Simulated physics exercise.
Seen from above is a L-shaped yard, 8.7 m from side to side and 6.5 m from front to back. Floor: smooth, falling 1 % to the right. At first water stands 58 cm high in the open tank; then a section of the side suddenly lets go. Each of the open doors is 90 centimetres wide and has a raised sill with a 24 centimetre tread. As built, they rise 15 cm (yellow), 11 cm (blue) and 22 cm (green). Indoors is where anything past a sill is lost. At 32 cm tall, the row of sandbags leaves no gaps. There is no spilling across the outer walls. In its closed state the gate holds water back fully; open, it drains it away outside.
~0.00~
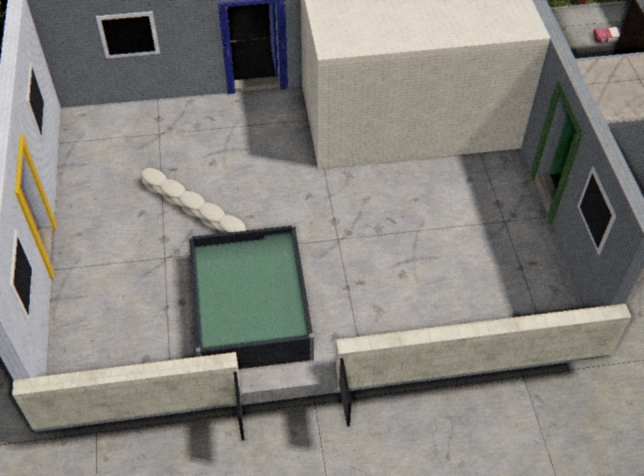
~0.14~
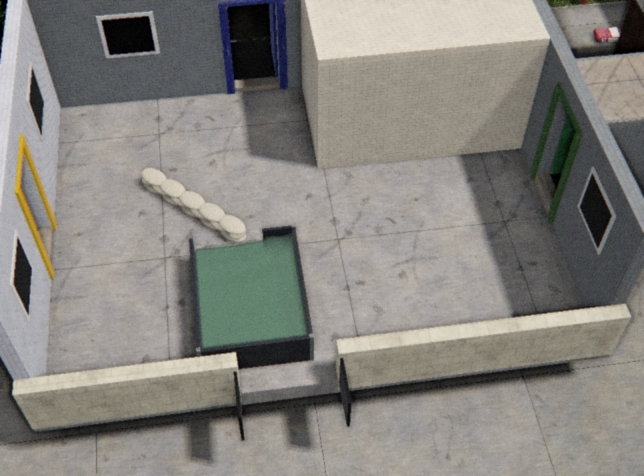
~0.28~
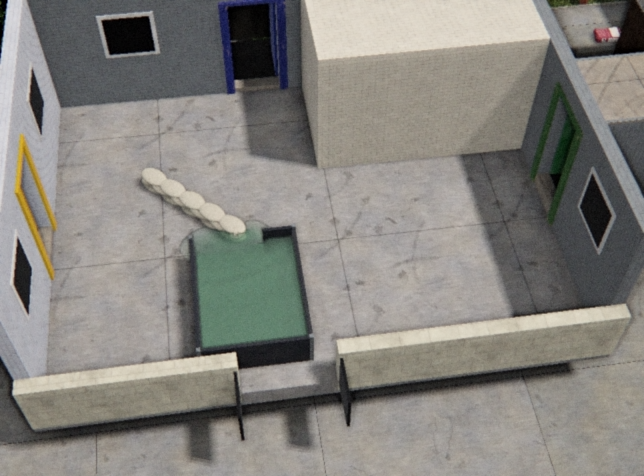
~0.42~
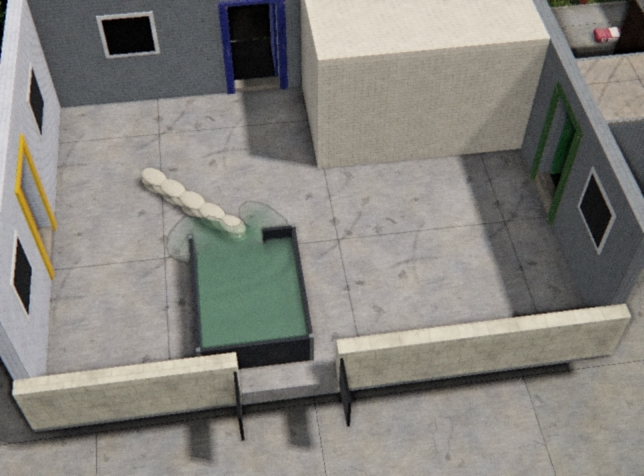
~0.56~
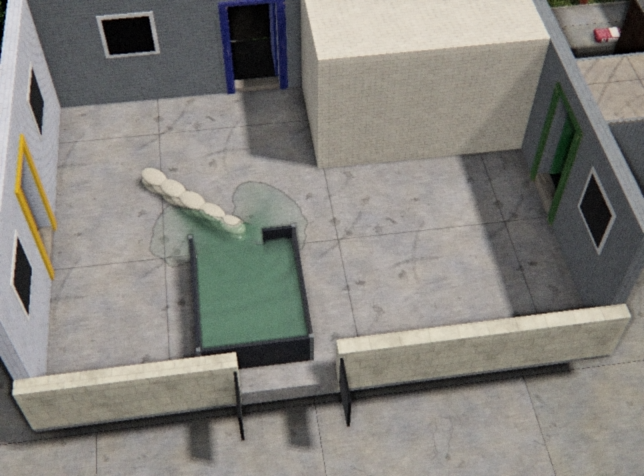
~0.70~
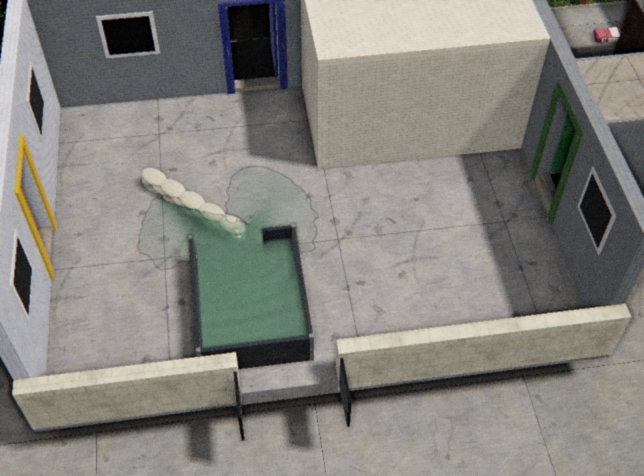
Green-tinted water sits still in a dark-walled open tank inside a walled yard, until part of the tank's far side opens. The water pours out through the gap around the end of a row of sandbags, then spreads across the grey floor on both sides, reaching farther toward the blue door.
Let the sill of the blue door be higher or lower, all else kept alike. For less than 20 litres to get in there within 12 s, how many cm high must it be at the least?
Roughly 8 cm.
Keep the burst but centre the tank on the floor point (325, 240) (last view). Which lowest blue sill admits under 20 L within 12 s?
New minimum height: Approx. 25 cm.
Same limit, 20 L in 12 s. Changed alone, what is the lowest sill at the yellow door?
The yellow door needs around 13.5 cm.
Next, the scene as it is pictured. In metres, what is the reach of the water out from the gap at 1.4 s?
Reach: Approx. 3.6 m.
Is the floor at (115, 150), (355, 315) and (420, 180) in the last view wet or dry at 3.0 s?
Awash, untouched, awash.
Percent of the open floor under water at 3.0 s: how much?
Approximately 45 % of the floor.
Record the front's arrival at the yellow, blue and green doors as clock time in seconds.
Yellow 1.6 s / blue 2.4 s / green 3.8 s.
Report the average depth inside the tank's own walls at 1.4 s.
On average, around 38 cm.
After 1.4 s water covers 20 % of the floor, deepest (41 cm) near (234, 250); it has not reached the blue door.
After 3.0 s water covers 45 % of the floor, deepest (24 cm) near (61, 108); 11 cm at the blue door, 0 litres in over its 11 cm sill.
After 12.0 s water covers 90 % of the floor, deepest (12 cm) near (593, 336); 8 cm at the blue door, 2 litres in over its 11 cm sill.
At the blue door as built, the water arrived by 2.4 s and peaked near 11 cm at 2.8 s.
Run again over the same 12 s with other heights there, 42 litres in over 6.5 cm, 11 litres over 9 cm. The limit of 20 litres is kept from about 8 cm up.
